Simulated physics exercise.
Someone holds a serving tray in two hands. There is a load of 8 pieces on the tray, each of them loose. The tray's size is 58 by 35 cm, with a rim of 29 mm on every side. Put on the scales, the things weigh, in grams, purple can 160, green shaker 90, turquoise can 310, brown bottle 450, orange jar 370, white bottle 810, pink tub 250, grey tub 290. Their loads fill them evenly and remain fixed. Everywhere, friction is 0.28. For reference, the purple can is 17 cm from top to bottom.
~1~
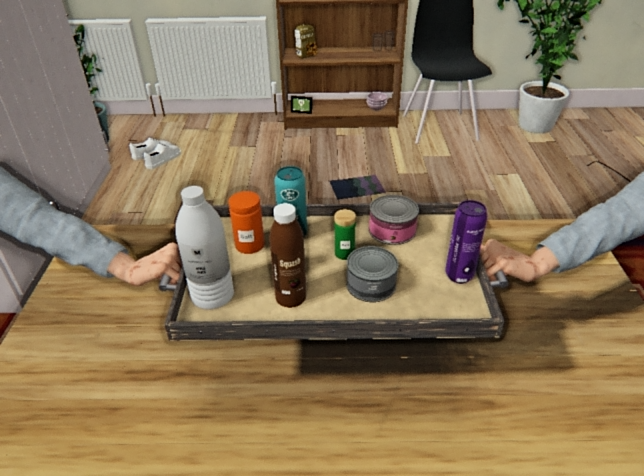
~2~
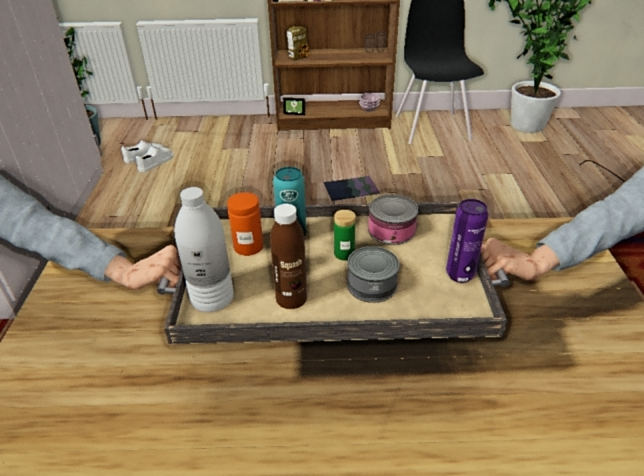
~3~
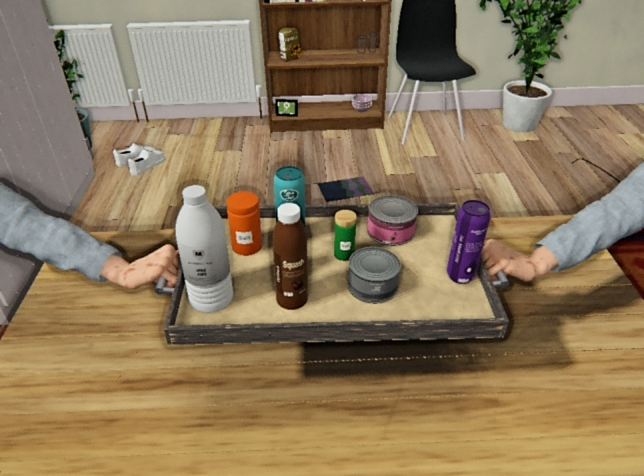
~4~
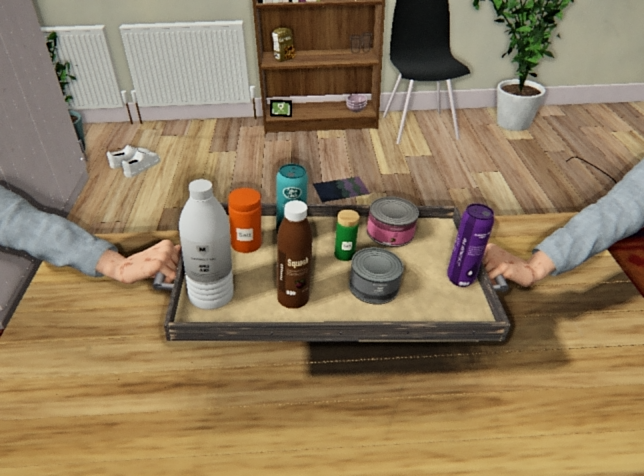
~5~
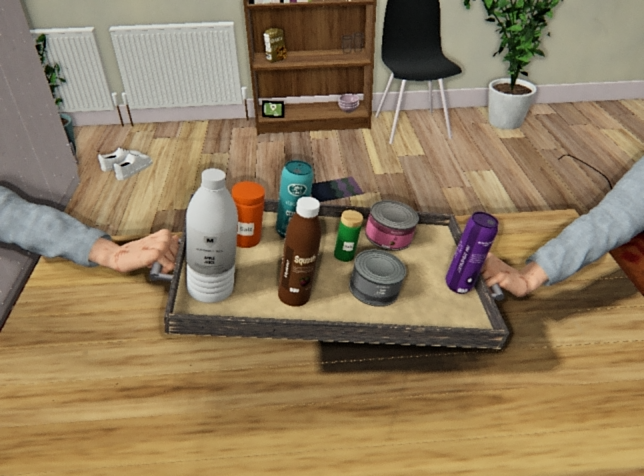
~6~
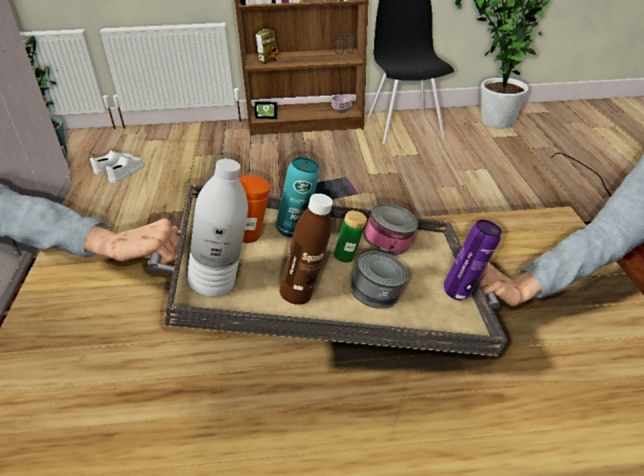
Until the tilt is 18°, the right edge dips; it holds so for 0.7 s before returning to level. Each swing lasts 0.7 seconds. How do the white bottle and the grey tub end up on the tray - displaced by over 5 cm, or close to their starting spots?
They end like this: The white bottle displaced, the grey tub displaced.
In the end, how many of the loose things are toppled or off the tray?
That makes 2.
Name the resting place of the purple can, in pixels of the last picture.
Look near (473, 233) and you'll find it.
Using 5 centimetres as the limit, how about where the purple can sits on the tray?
As for the purple can, it stays where it was.
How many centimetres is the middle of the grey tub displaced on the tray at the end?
I'd put it at about 11 centimetres.
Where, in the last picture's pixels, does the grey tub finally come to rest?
It comes to a stop close to (433, 265).
Then, 0.50 s past the last view, tray tilted 18°, right edge down; white bottle shifted 7 cm near (266, 229); grey tub shifted 4 cm near (396, 285); brown bottle shifted 6 cm.
Then, 0.80 s past the last view, tray tilted 18°, right edge down; white bottle shifted 16 cm near (320, 239); grey tub shifted 11 cm near (429, 290); brown bottle shifted 15 cm.
Then, 1.00 s past the last view, tray tilted 18°, right edge down; white bottle shifted 25 cm near (366, 247); grey tub shifted 11 cm near (431, 290); brown bottle tipped 5° against what carries it.
Then, 1.30 s past the last view, tray tilted 8°, right edge down; white bottle tipped 33° against what carries it near (420, 244); grey tub shifted 11 cm near (434, 277); brown bottle tipped 36° against what carries it.
Finally, on their side or leaning hard on the tray, brown bottle and white bottle; not toppled but over 5 cm from the start, green shaker, turquoise can, orange jar, pink tub and grey tub; the last one still in place (within 5 cm). In the last view, white bottle near (392, 271), grey tub near (433, 265).
